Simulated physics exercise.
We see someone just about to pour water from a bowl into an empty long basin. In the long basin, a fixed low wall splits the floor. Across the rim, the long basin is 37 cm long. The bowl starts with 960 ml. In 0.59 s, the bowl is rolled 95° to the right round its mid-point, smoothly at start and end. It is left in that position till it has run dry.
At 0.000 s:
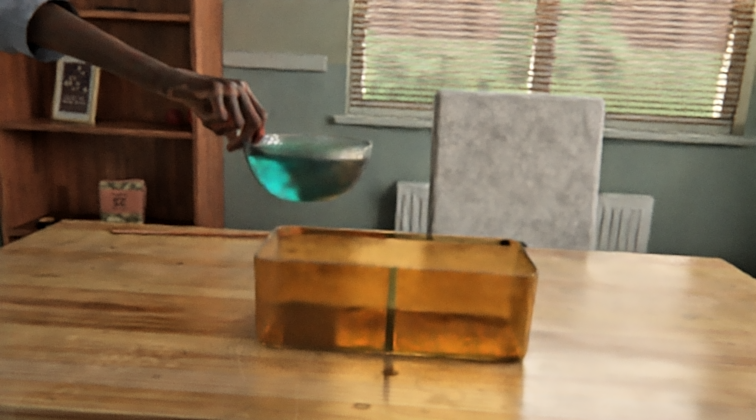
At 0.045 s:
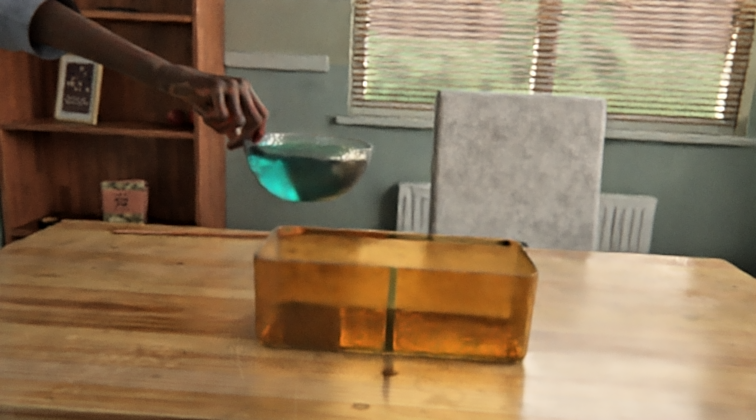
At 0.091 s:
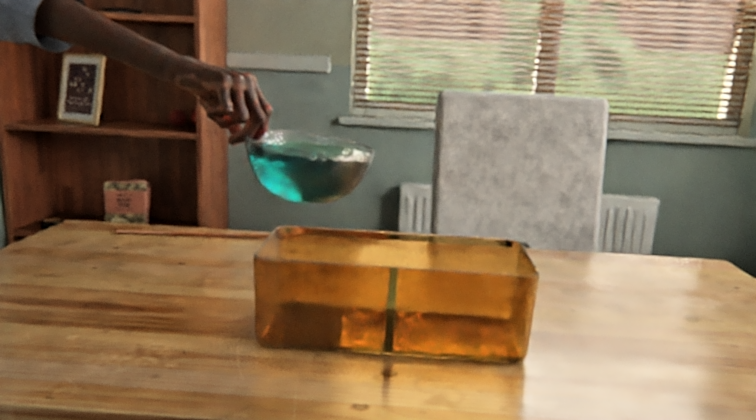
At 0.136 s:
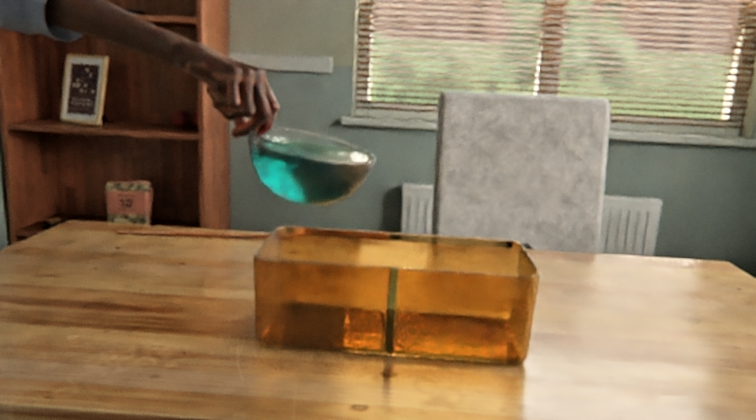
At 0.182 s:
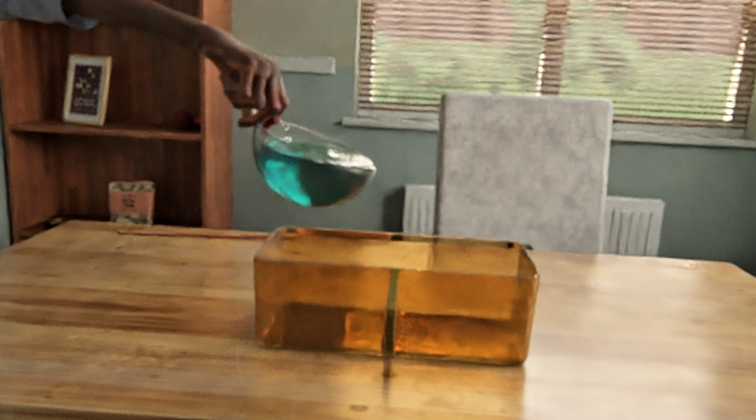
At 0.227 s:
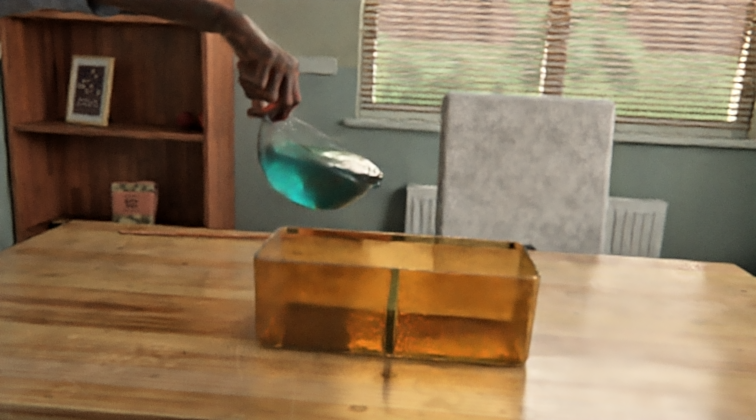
A hand tilts a glass bowl of blue-green water rightward above an amber basin.
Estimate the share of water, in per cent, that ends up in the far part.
About 51 per cent.
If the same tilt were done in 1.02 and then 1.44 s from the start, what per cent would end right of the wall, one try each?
Try 1: 65 %; try 2: 75 %.
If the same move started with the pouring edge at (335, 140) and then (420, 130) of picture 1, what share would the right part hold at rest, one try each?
Respectively 5 and 90 %.
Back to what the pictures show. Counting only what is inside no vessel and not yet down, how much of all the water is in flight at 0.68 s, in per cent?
Some 7 per cent.
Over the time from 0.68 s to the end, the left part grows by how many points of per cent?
Some 4 per cent.
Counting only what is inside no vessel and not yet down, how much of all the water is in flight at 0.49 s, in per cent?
At that moment, about 26 percent.
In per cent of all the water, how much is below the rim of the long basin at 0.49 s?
Around 58%.
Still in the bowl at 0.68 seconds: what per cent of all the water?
Around 1 in a hundred is still there.
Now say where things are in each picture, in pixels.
In the first frame, it leans 0°; its right rim is at (371, 147); the water meets the walls at (249, 147) and (369, 154); the long basin's rim runs from (266, 242) to (528, 257); the wall's top is at (393, 288).
In the second frame, it leans 1°; its right rim is at (372, 149); the water meets the walls at (250, 146) and (369, 154).
In the third frame, it leans 6°; its right rim is at (373, 154); the water meets the walls at (251, 144) and (371, 157).
In the fourth frame, it leans 12°; its right rim is at (375, 162); the water meets the walls at (255, 143) and (372, 160).
In the fifth frame, it leans 21°; its right rim is at (375, 172); the water meets the walls at (259, 143) and (373, 166); 1 per cent is over the edge.
In the sixth frame, it leans 31°; its right rim is at (374, 184); the water meets the walls at (263, 146) and (364, 171); 7 per cent is over the edge.
By 0.49 s the tilt is 88° and 15 per cent is still to pour, 17 is left of the wall and 42 right of it.
By 0.68 s the tilt is 95° and 1 per cent is still to pour, 43 is left of the wall and 50 right of it.
By 0.87 s the tilt is 95° and 0 per cent is still to pour, 47 is left of the wall and 51 right of it.
By 1.09 s the tilt is 95° and 0 per cent is still to pour, 47 is left of the wall and 51 right of it.
At rest 47 per cent lies left of the wall, 51 right of it and 2 outside.
